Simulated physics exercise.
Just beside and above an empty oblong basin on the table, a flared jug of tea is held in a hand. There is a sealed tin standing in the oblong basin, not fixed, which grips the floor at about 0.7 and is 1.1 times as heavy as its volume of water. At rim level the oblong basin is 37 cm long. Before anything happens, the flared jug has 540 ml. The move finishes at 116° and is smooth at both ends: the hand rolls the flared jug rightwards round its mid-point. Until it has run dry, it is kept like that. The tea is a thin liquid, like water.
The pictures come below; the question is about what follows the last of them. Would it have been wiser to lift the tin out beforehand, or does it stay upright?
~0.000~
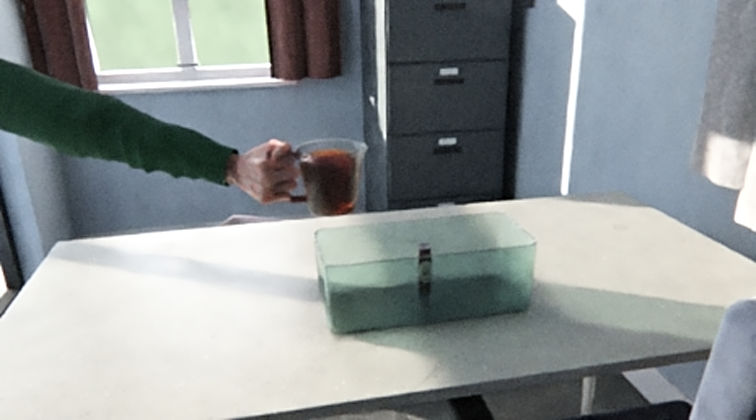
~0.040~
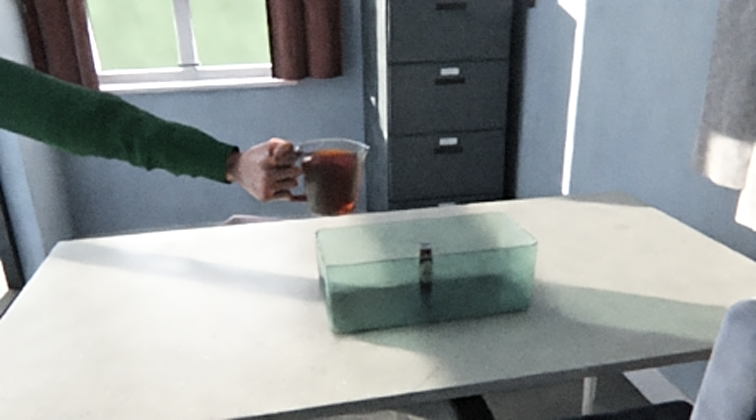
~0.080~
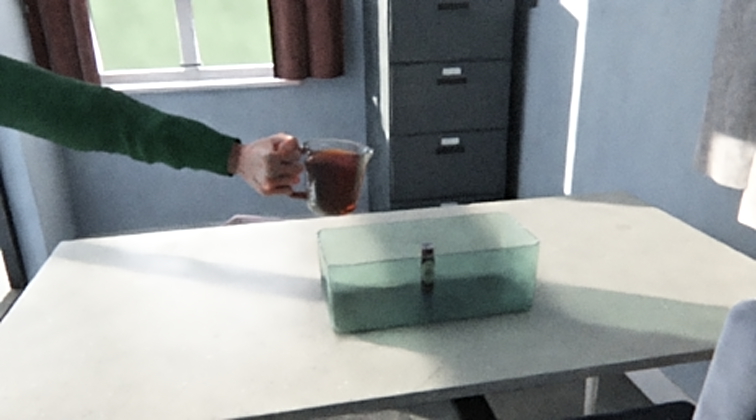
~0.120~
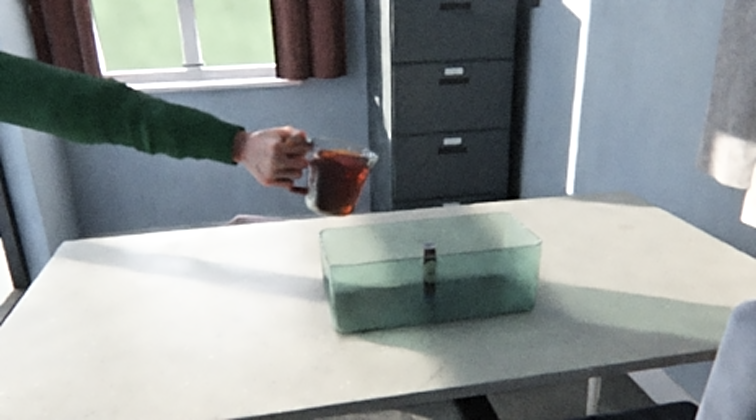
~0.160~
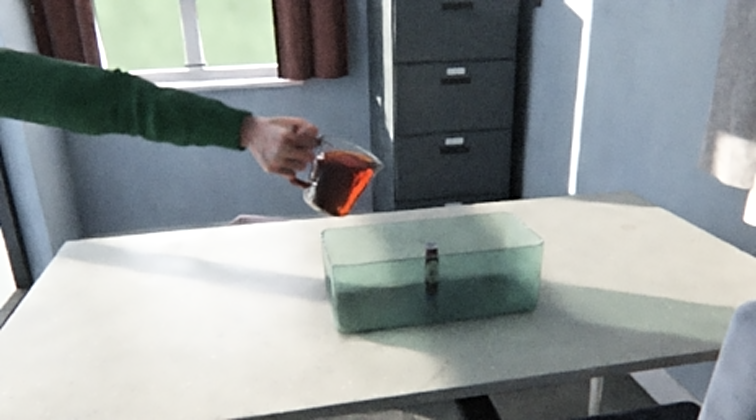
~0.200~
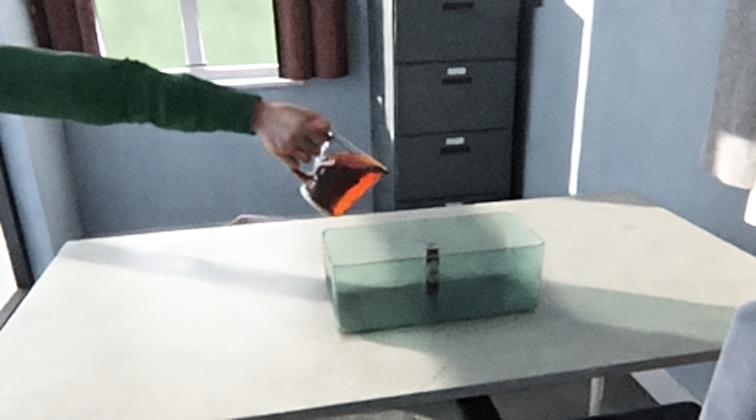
It should have come out; it tips over.
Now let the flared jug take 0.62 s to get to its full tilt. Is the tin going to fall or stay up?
Then the tin tumbles.
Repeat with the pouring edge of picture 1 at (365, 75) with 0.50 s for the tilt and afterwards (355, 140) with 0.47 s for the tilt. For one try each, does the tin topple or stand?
First it tips over; then it stays on its base.
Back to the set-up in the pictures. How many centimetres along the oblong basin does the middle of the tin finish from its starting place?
Roughly 9.0 cm.
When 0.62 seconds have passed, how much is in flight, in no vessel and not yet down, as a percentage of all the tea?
Near 6 per cent, I'd say.
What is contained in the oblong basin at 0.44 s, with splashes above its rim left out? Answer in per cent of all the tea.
I'd put it near 42 percent.
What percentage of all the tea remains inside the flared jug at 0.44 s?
Close to 32 in a hundred.
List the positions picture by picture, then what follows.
The first frame shows tilt 0°; pouring edge (368, 146); surface from (300, 158) to (360, 154); the oblong basin's rim runs from (319, 248) to (521, 228); the tin's top is at (424, 248).
The second frame shows tilt 2°; pouring edge (370, 147); surface from (301, 158) to (362, 155).
The third frame shows tilt 7°; pouring edge (374, 150); surface from (305, 156) to (365, 156).
The fourth frame shows tilt 16°; pouring edge (380, 156); surface from (311, 155) to (371, 158).
The fifth frame shows tilt 27°; pouring edge (385, 165); surface from (316, 158) to (378, 161).
The sixth frame shows tilt 40°; pouring edge (387, 176); surface from (309, 173) to (379, 166); 1 per cent is over the edge.
After 0.44 s the tilt is 112° and 33 per cent is still to pour; the tin stands where it began.
After 0.62 s the tilt is 116° and 2 per cent is still to pour; the tin leans 21°.
After 0.80 s the tilt is 116° and 0 per cent is still to pour; the tin lies on its side.
After 1.00 s the tilt is 116° and 0 per cent is still to pour; the tin lies on its side.
In the end the tin lies on its side.
